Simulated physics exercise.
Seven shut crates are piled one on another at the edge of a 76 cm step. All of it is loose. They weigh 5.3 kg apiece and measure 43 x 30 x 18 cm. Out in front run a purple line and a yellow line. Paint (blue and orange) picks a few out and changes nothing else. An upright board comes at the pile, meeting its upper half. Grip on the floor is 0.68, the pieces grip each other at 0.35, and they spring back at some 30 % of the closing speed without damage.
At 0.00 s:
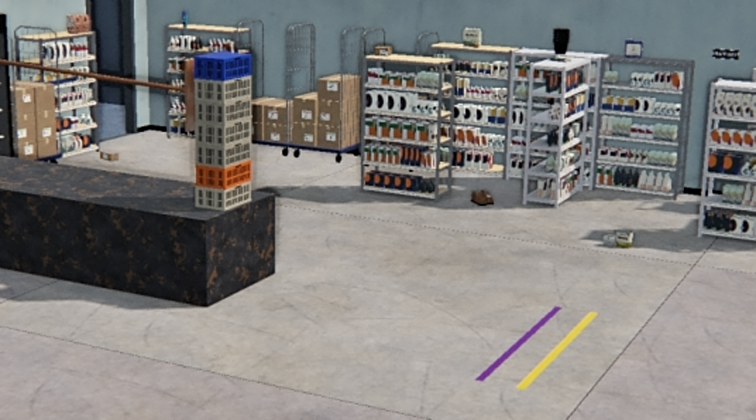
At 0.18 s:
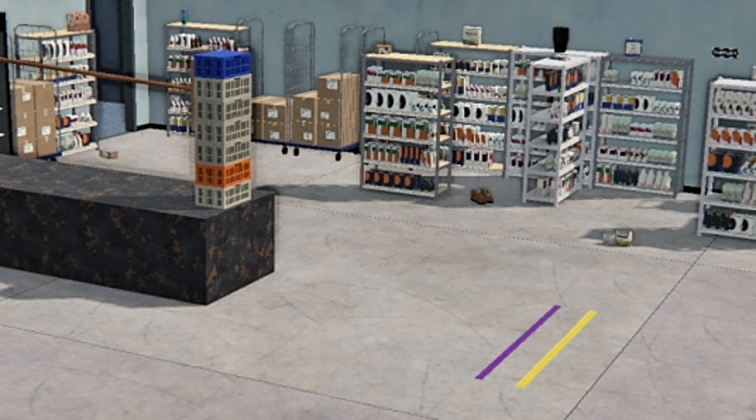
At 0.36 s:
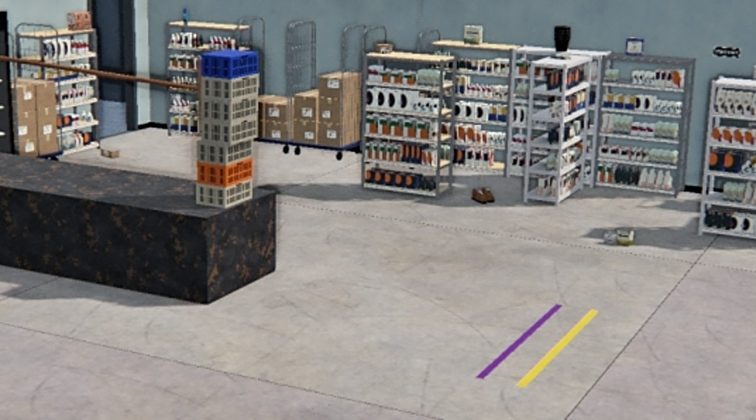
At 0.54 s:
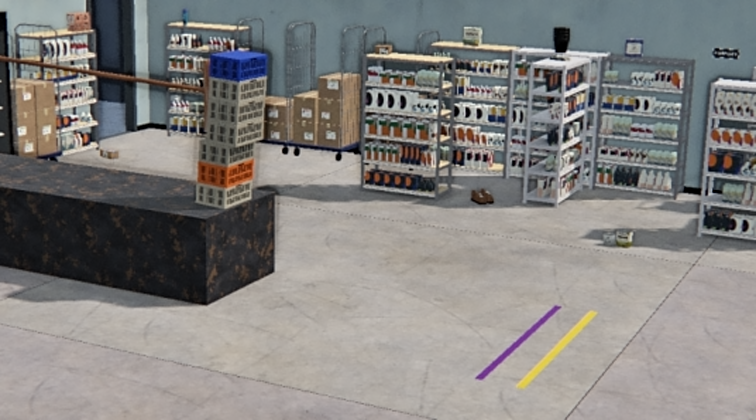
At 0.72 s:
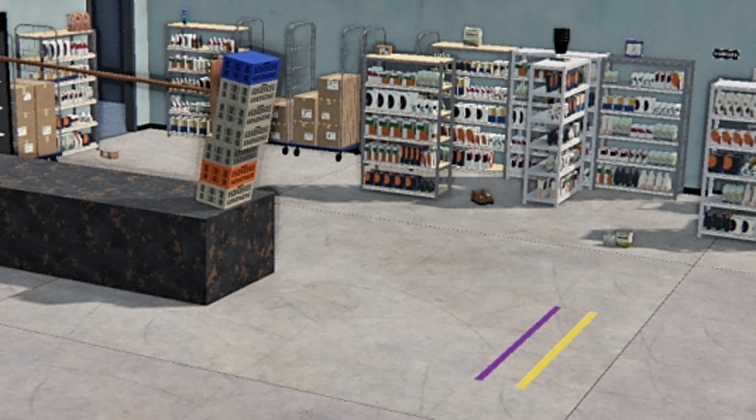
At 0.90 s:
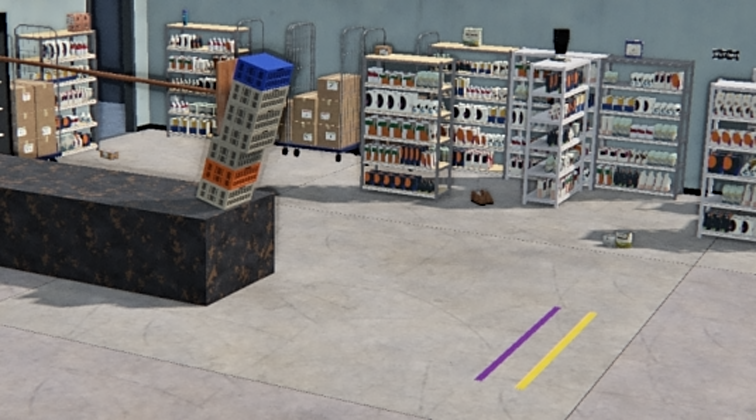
A tall stack of crates, blue on top and orange near the bottom, leaned farther and farther to the right on a dark step after a board came in from the left and pushed its upper half.
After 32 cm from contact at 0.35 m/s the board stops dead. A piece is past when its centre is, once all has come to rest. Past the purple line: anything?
Not one ends past the purple line.
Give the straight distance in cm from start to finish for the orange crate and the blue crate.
About: Orange 100, blue 250.
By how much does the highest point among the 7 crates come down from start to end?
About 170 cm.
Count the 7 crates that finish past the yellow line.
The count is 0.
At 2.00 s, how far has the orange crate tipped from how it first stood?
Roughly 10°.
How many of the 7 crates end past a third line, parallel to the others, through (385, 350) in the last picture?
0 of them.
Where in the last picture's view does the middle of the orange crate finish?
Near (257, 282).
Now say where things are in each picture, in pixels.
In the first frame (each place is the centre of the face we see best), board (186, 87) 7 cm short; purple line, near end, (488, 372); yellow line, near end, (529, 380); orange crate (210, 177); blue crate (209, 69); all in place.
Board (192, 85) 7 mm short; blue crate (209, 67), in the second frame.
Board (199, 85) 56 mm in; blue crate (216, 67) moved 6 cm; 4 have shifted, in the third frame.
Board (205, 87) 12 cm in; blue crate (224, 68) tilted 4°; orange crate (212, 175) tilted 4°; 7 have shifted, in the fourth frame.
Board (211, 88) 18 cm in; blue crate (237, 71) tilted 9°; orange crate (215, 175) tilted 9°; 7 have shifted, in the fifth frame.
Board (217, 89) 24 cm in; purple line, near end, (487, 372); yellow line, near end, (528, 380); blue crate (250, 75) tilted 16°; orange crate (218, 174) tilted 16°; 7 have shifted, in the sixth frame.
By 1.10 s, none of the 7 crates past the purple line, 7 disturbed; blue crate tilted 26°, 9 cm lower; orange crate tilted 26°.
By 1.36 s, none of the 7 crates past the purple line, 7 disturbed; blue crate tilted 51°, 40 cm lower; orange crate tilted 51°.
By 1.66 s, none of the 7 crates past the purple line, 7 disturbed; orange crate on its side; blue crate on its side.
By 2.00 s, none of the 7 crates past the purple line, 7 disturbed; blue crate tilted 51°, 1.79 m lower; orange crate tilted 9°, 93 cm lower.
When it is over (3.3 s), none of the 7 crates past the purple line, 7 disturbed; blue crate on its side; orange crate 95 cm lower. The farthest middle lies 1.07 m short of that line. In pixels of the last frame, middles, blue crate near (400, 300), orange crate near (257, 282).
